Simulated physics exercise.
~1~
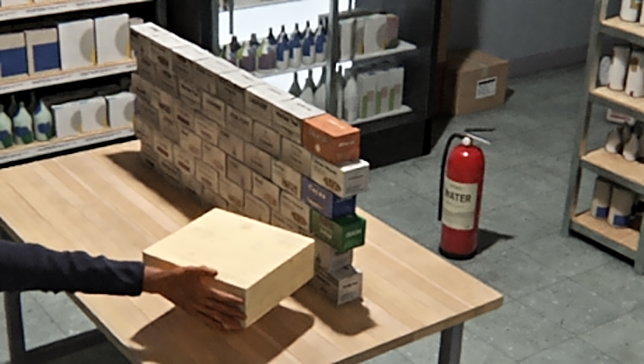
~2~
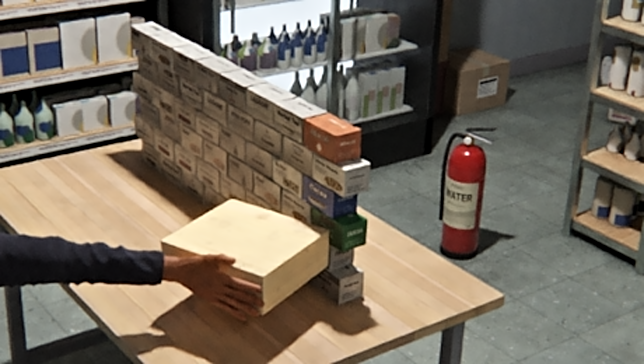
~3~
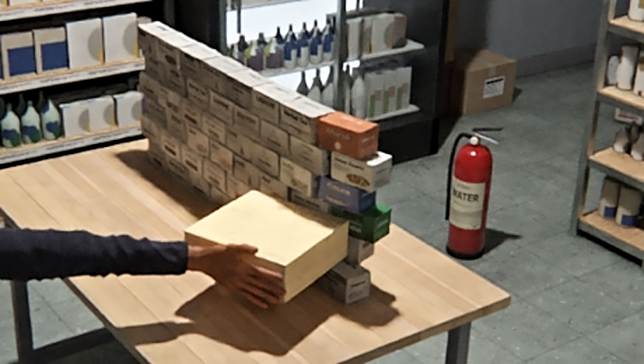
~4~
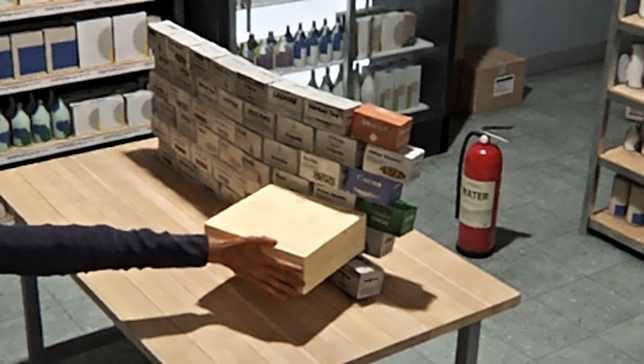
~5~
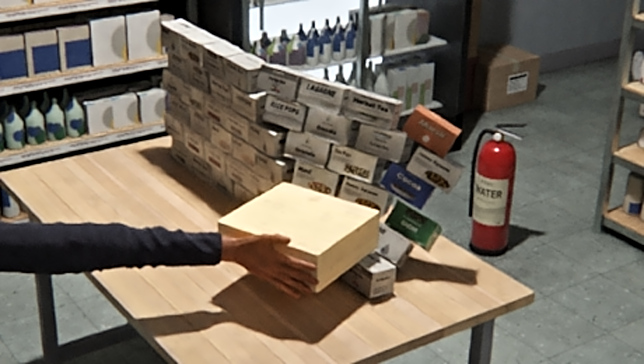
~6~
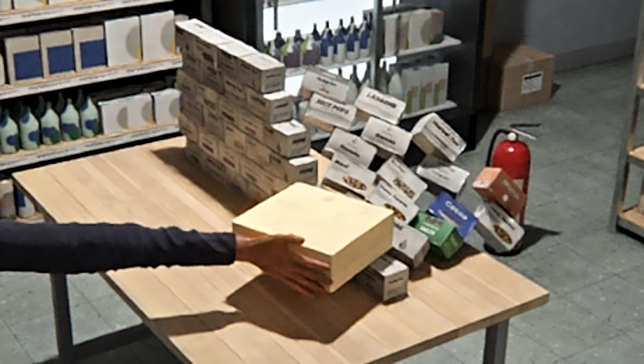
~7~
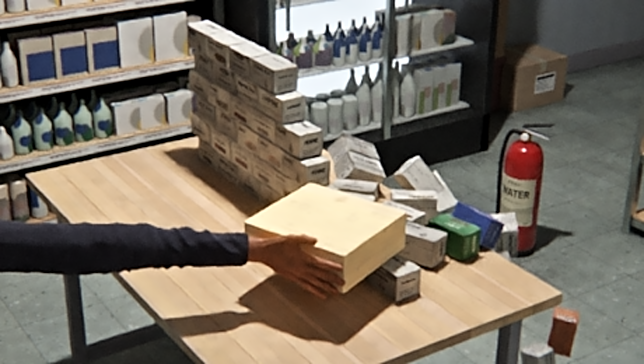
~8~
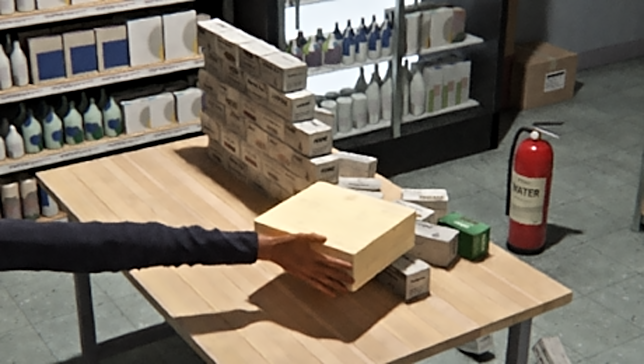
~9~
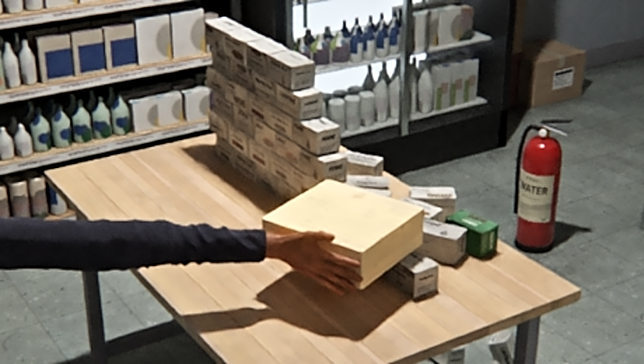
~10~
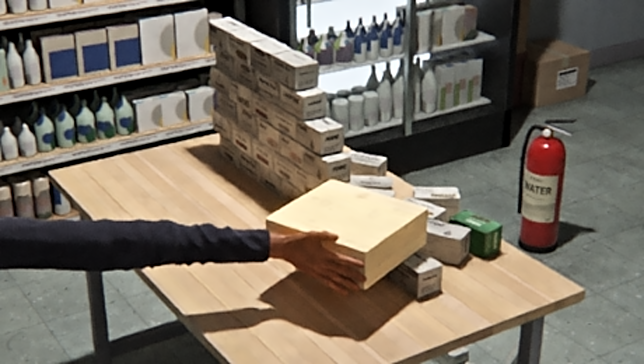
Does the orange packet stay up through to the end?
No, the orange packet falls. It tips away from the top of the wall's near end and drops past the right edge of the table.
